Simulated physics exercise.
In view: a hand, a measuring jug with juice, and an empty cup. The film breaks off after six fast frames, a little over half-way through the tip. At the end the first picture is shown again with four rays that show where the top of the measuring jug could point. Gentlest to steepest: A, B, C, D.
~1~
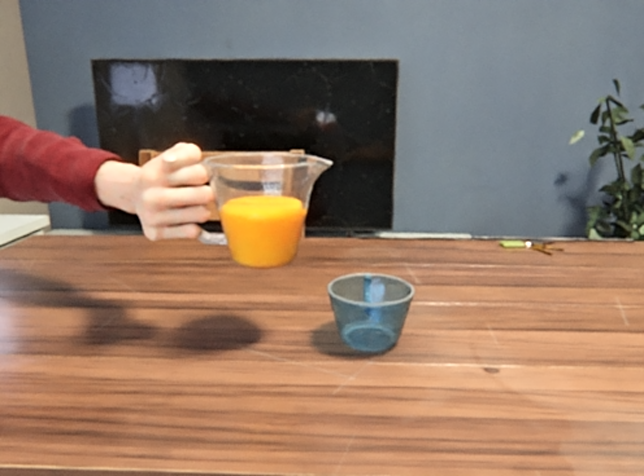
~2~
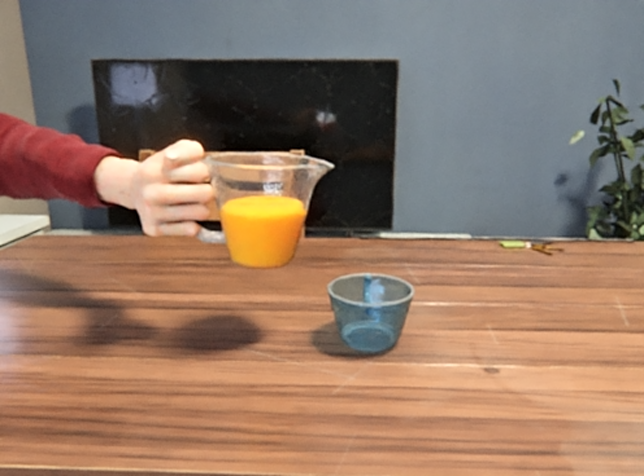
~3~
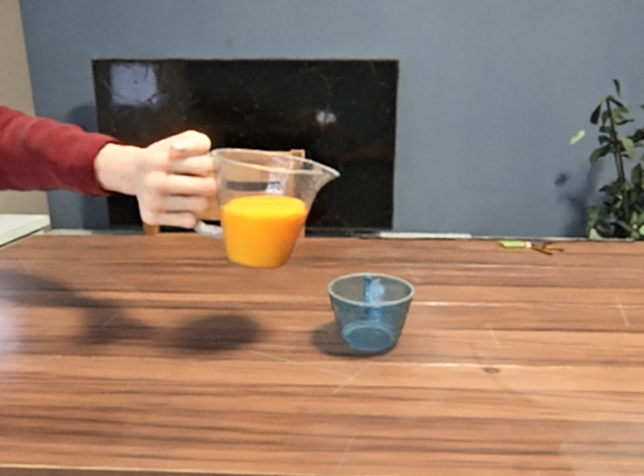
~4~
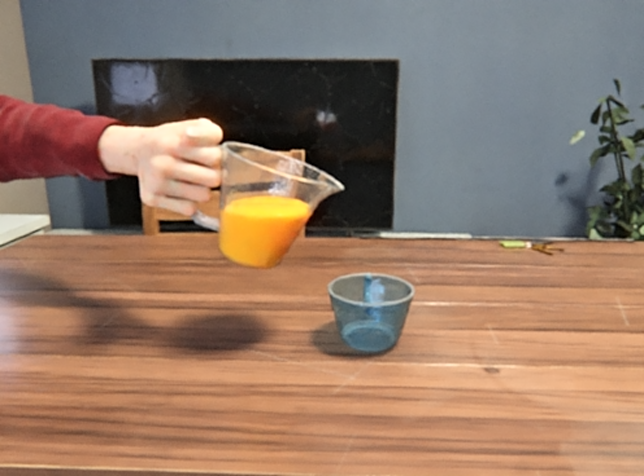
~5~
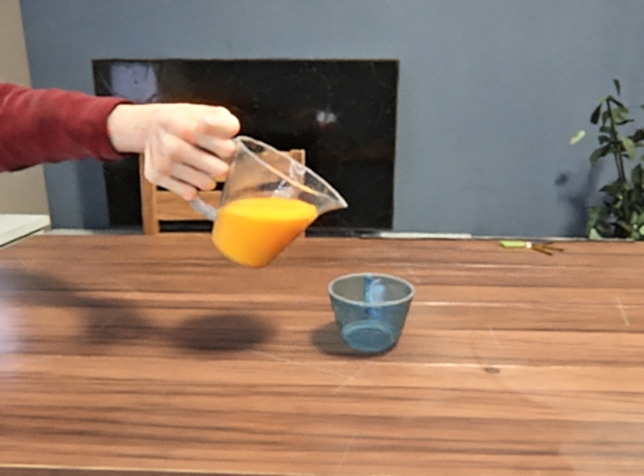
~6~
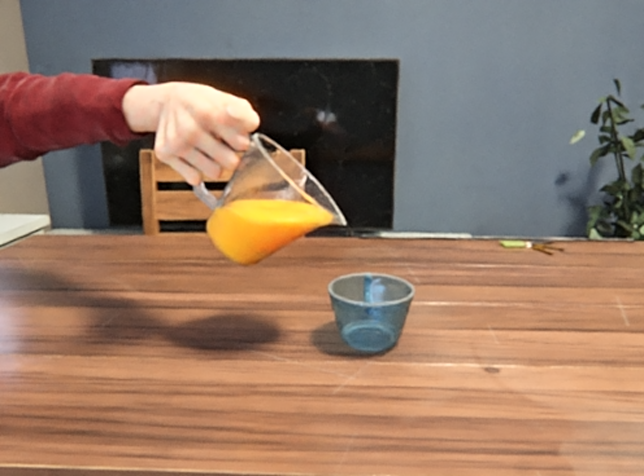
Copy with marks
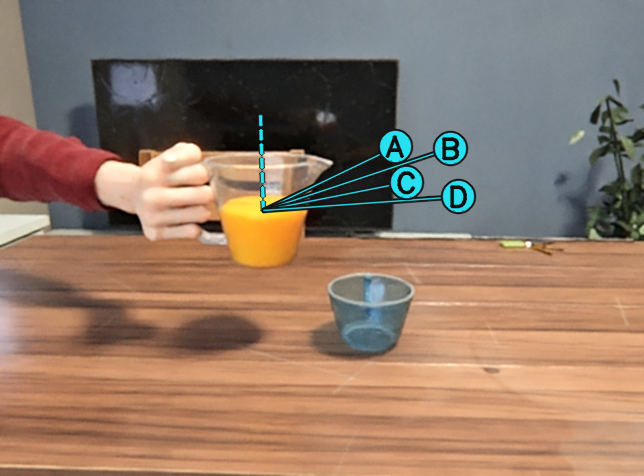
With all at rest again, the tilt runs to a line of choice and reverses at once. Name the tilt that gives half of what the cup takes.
The best tilt is A.
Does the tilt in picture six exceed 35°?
Yes.
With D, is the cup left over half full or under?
Over.
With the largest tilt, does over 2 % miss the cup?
Yes, it does.
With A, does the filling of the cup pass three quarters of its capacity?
No, less.
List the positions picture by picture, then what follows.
Upright, lip at (330, 163); rim of the cup round (371, 287); nothing has left yet.
Tipped about 2°, lip at (332, 166); nothing has left yet.
Tipped about 9°, lip at (337, 174); nothing has left yet.
Tipped about 19°, lip at (343, 188); nothing has left yet.
Tipped about 31°, lip at (345, 205); nothing has left yet.
Tipped about 44°, lip at (344, 223); nothing has left yet.
On the marked copy, A at (380, 154); B at (434, 153); C at (389, 185); D at (441, 197).
Choosing A, the cup ends with about 50 % of what it can hold; 6 % of the juice is spilt.
Choosing B, the cup ends with about 60 % of what it can hold; 14 % of the juice is spilt.
Choosing C, the cup ends with about 71 % of what it can hold; 19 % of the juice is spilt.
Choosing D, the cup ends with about 76 % of what it can hold; 25 % of the juice is spilt.
